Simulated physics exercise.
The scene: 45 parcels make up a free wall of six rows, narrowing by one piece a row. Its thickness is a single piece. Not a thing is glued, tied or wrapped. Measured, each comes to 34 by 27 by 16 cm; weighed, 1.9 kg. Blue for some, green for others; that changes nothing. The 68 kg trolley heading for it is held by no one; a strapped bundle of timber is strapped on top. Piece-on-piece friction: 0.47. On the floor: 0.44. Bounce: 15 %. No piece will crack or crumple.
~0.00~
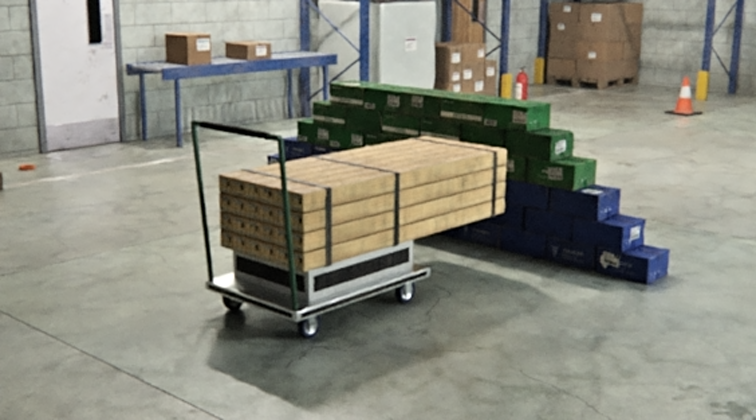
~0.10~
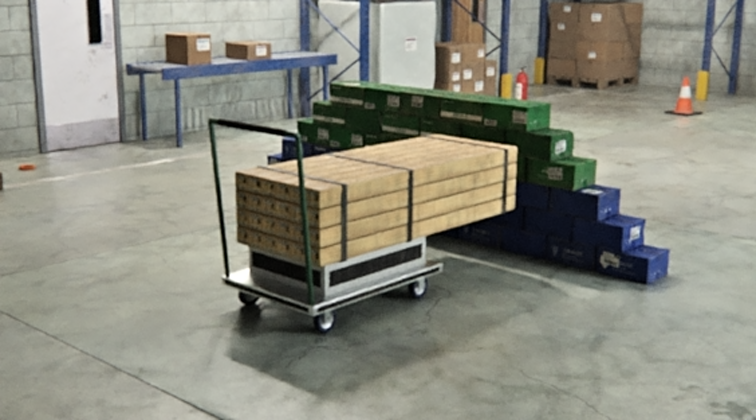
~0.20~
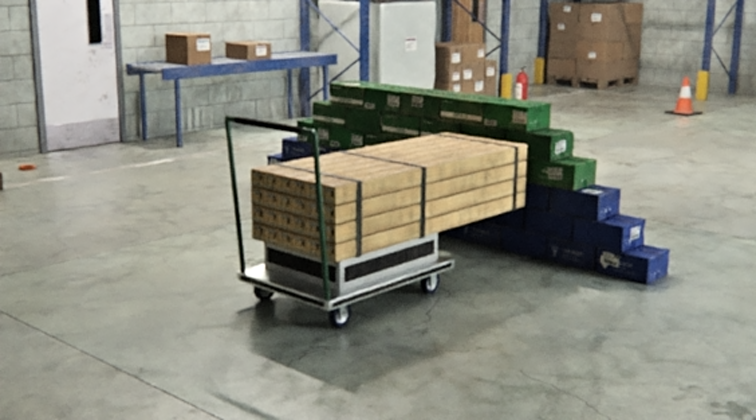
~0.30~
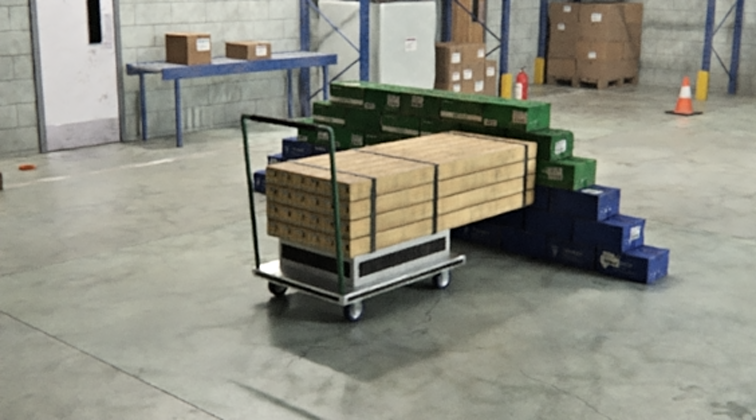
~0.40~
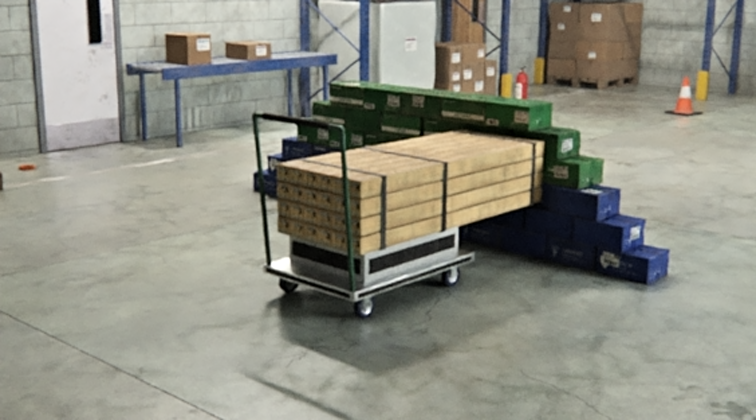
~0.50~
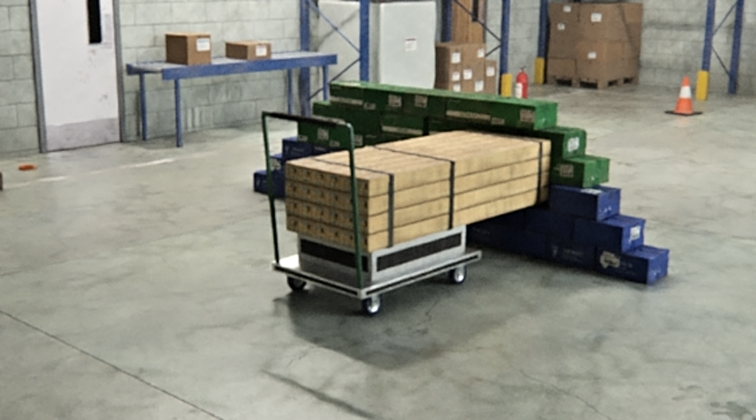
The footage shows an unattended trolley stacked with long strapped boxes rolling rightward across a warehouse floor toward a stepped wall of green and blue parcels, until the load meets the wall and shifts some green parcels slightly to the right.
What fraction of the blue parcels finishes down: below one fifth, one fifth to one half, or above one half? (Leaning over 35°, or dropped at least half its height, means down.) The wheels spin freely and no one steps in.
Short of one fifth.
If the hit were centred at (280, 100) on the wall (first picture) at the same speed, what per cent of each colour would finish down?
Then blue 0, green 20 per cent.
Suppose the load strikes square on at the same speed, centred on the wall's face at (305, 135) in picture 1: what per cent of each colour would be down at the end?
For blue it's 10 per cent, for green 30 per cent.
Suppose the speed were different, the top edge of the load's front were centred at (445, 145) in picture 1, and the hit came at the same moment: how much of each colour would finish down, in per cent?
Blue 10%, green 70%.
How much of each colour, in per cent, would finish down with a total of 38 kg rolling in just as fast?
Down by colour: Blue 0, green 0 per cent.
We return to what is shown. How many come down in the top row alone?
That makes 4 in total.
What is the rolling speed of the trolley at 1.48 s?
Something like 0.0 m/s, I'd say.
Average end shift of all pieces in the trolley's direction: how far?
25 cm or so.
Around 0.72 s, load 20 cm past the wall's line, still rolling; none of the 27 blue parcels down (0 of 45 in all colours); top blue parcel tipped 8°; top green parcel tipped 4°.
Around 1.20 s, load 20 cm past the wall's line, still rolling; 2 of the 27 blue parcels down (9 of 45 in all colours); top blue parcel tipped 54°, 51 mm lower; top green parcel tipped 34°, 9 cm lower.
Around 1.48 s, load 19 cm past the wall's line, stopped; 3 of the 27 blue parcels down (15 of 45 in all colours); top blue parcel on its side; top green parcel on its side.
Around 1.92 s, load 19 cm past the wall's line, stopped; 3 of the 27 blue parcels down (15 of 45 in all colours); top blue parcel on its side; top green parcel upside down.
Finally (2.7 s), load 19 cm past the wall's line, stopped; 3 of the 27 blue parcels down (15 of 45 in all colours); top blue parcel on its side; top green parcel upside down. That is 11 per cent. Seen by the last camera, middles, top blue parcel near (559, 225), top green parcel near (557, 181).
